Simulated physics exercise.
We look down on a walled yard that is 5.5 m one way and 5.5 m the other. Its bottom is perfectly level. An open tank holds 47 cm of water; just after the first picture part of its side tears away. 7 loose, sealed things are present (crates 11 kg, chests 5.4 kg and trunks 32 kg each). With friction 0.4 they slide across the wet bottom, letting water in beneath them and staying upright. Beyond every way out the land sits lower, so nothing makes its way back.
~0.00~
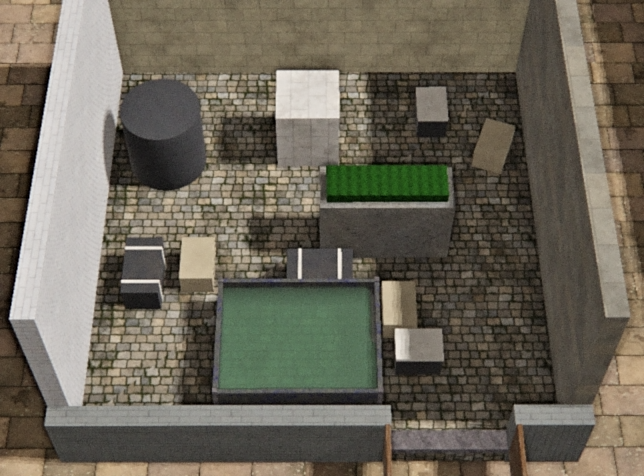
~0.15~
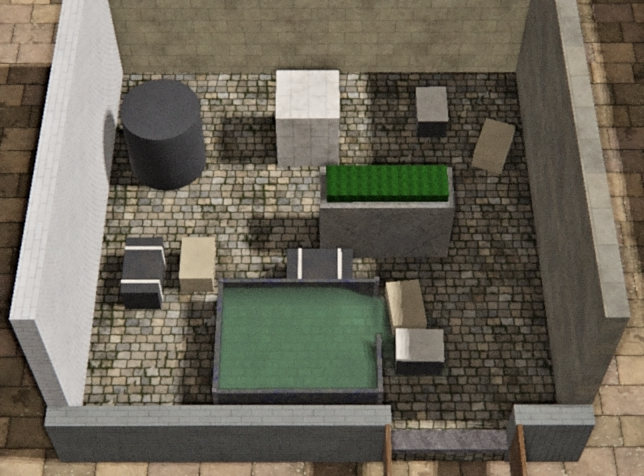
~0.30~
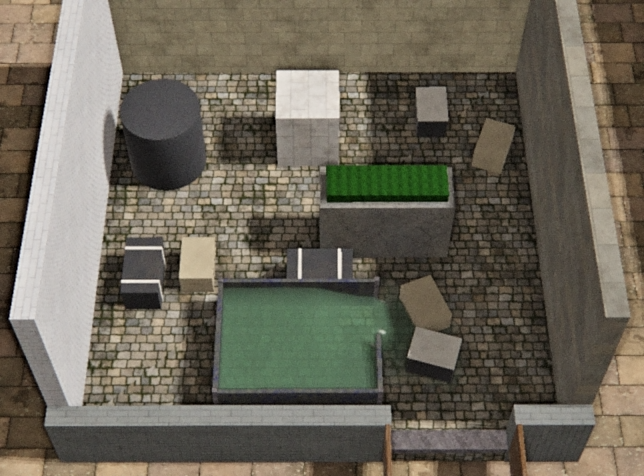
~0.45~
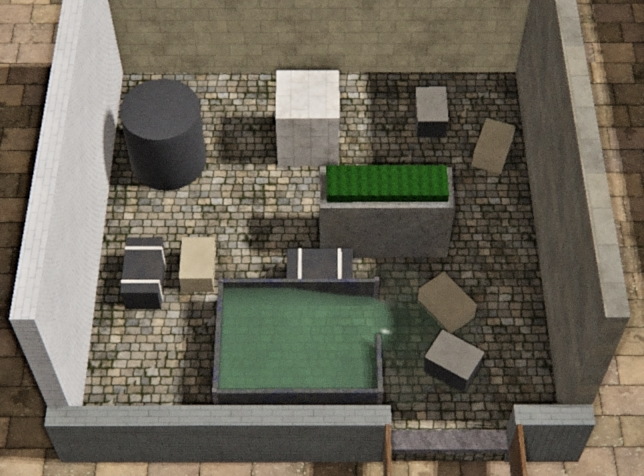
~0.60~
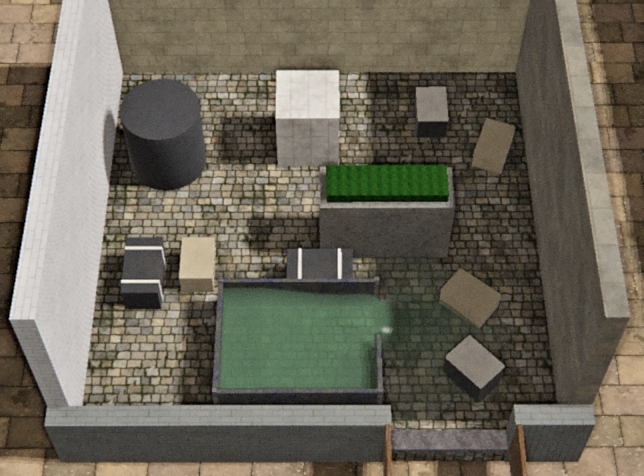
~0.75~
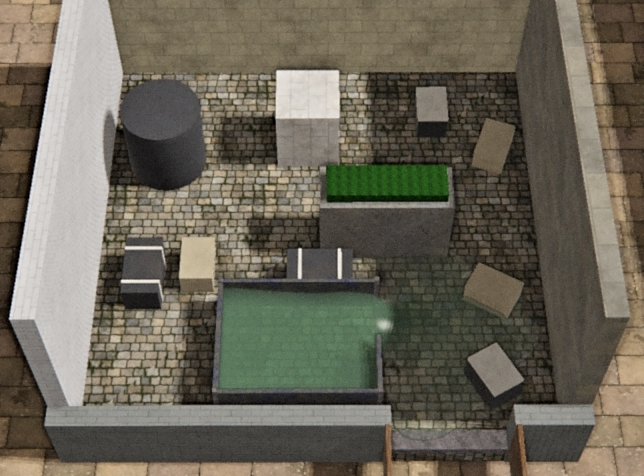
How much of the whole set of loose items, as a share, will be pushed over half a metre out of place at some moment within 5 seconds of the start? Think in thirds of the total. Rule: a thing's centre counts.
My answer: One to two thirds of the total.
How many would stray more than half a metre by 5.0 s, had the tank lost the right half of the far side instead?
Result: 1.
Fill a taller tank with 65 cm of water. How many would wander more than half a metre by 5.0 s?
Then 4.
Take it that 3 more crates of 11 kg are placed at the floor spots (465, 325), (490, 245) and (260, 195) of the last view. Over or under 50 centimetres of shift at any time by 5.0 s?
Above, above, below.
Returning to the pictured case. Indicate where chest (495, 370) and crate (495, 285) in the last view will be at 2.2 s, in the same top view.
Approx. (536, 380); approx. (510, 195).
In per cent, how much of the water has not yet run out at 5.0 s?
I'd say some 92 percent hasn't gone yet.
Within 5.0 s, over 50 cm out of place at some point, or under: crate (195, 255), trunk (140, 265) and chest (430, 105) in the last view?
In order: Not as far, not as far and farther.
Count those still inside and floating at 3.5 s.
I get 1.
After 1.1 s 2 of 7 are over 50 cm from their spots; 0 afloat.
After 2.2 s 2 of 7 are over 50 cm from their spots; 1 afloat.
After 3.5 s 3 of 7 are over 50 cm from their spots; 1 afloat.
After 5.0 s 4 of 7 are over 50 cm from their spots, and 4 have been at some point; 4 afloat.
